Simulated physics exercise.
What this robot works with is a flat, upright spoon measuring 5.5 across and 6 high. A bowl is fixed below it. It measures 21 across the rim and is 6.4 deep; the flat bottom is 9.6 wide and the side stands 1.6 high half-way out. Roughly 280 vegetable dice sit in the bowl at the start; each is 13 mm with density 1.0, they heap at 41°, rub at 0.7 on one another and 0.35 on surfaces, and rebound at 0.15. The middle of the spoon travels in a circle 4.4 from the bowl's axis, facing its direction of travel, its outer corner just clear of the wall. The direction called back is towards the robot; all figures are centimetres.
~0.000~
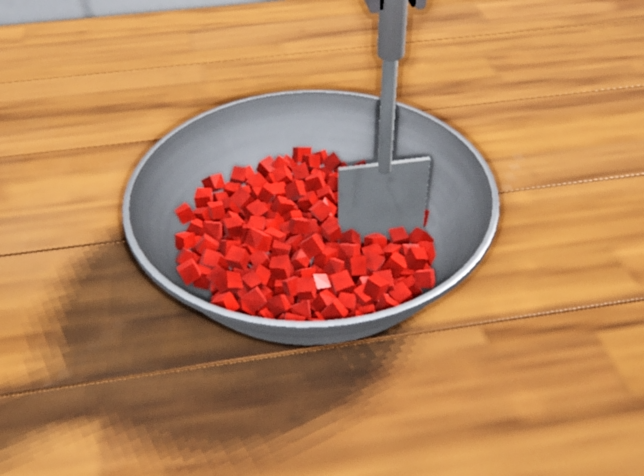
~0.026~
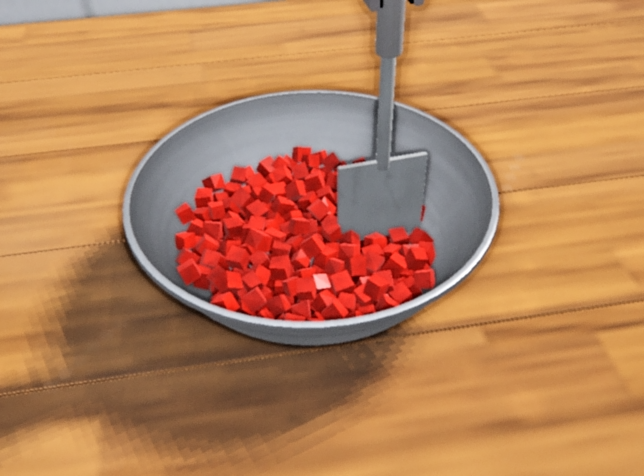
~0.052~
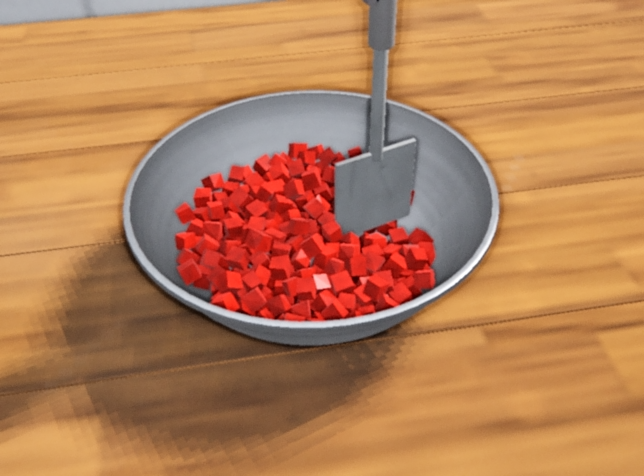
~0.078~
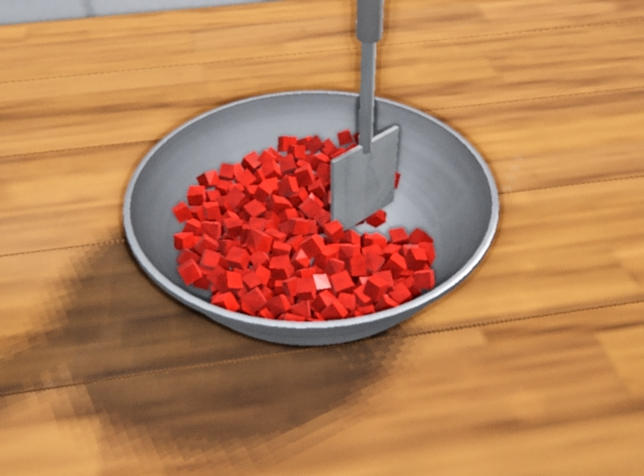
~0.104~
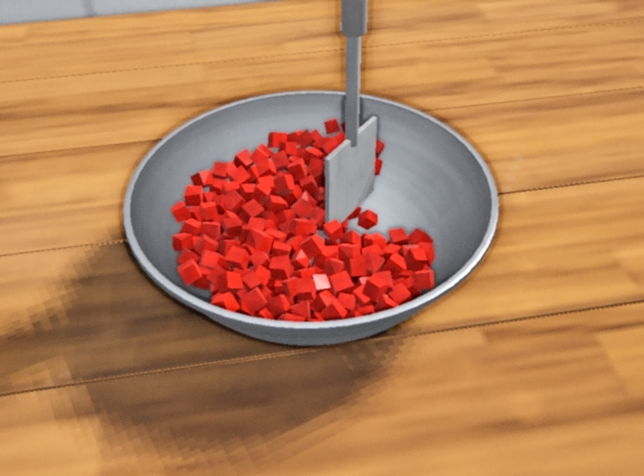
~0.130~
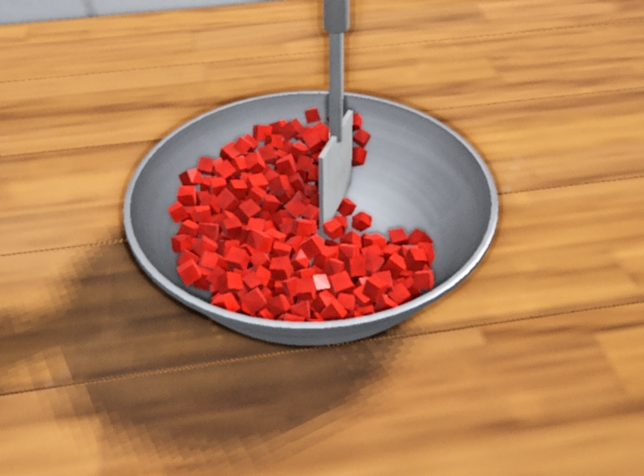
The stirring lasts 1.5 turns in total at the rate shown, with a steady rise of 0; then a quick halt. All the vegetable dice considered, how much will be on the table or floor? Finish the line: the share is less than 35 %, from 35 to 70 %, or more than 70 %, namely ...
The share is less than 35 %.
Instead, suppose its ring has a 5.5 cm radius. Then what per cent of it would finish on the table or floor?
Near 30 %.
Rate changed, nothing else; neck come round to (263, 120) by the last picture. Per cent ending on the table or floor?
Close to 60 in a hundred.
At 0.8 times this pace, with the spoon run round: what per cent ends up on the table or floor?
Estimated share: Close to 25 per cent.
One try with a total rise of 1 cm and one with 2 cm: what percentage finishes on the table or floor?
Some 25 and 20 per cent.
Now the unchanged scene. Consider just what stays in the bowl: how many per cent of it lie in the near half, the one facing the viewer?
Around 75 per cent of what the bowl keeps.
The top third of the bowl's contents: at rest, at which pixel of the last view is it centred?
It is centred around (253, 292).
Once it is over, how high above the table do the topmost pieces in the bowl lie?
The top sits some 7.0 cm up.
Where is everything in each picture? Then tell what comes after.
In the first picture, spoon neck at (386, 142), 0° round; upper third of the load around (295, 240), from x 185 to 425, top at y 155; 281 in the bowl.
In the second picture, spoon neck at (384, 139), 5° round; upper third of the load around (295, 240), from x 185 to 425, top at y 155.
In the third picture, spoon neck at (377, 131), 17° round; upper third of the load around (296, 227), from x 185 to 425, top at y 150.
In the fourth picture, spoon neck at (366, 123), 31° round; upper third of the load around (288, 208), from x 180 to 425, top at y 140.
In the fifth picture, spoon neck at (352, 116), 45° round; upper third of the load around (281, 203), from x 180 to 425, top at y 125.
In the sixth picture, spoon neck at (336, 112), 59° round; upper third of the load around (267, 193), from x 175 to 425, top at y 115; 281 in the bowl.
After 0.48 s, 247° round, highest piece 8 above the table; 249 in the bowl, 22 on the table or floor, 10 in flight or on the tool.
After 0.83 s, 75° round, highest piece 8 above the table; 223 in the bowl, 51 on the table or floor, 7 in flight or on the tool.
After 1.20 s, 180° round, highest piece 7 above the table; 204 in the bowl, 77 on the table or floor.
After 1.90 s, 180° round, highest piece 7 above the table; 204 in the bowl, 77 on the table or floor.
At rest, 204 in the bowl, 77 on the table or floor. That is 27 % on the table or floor.
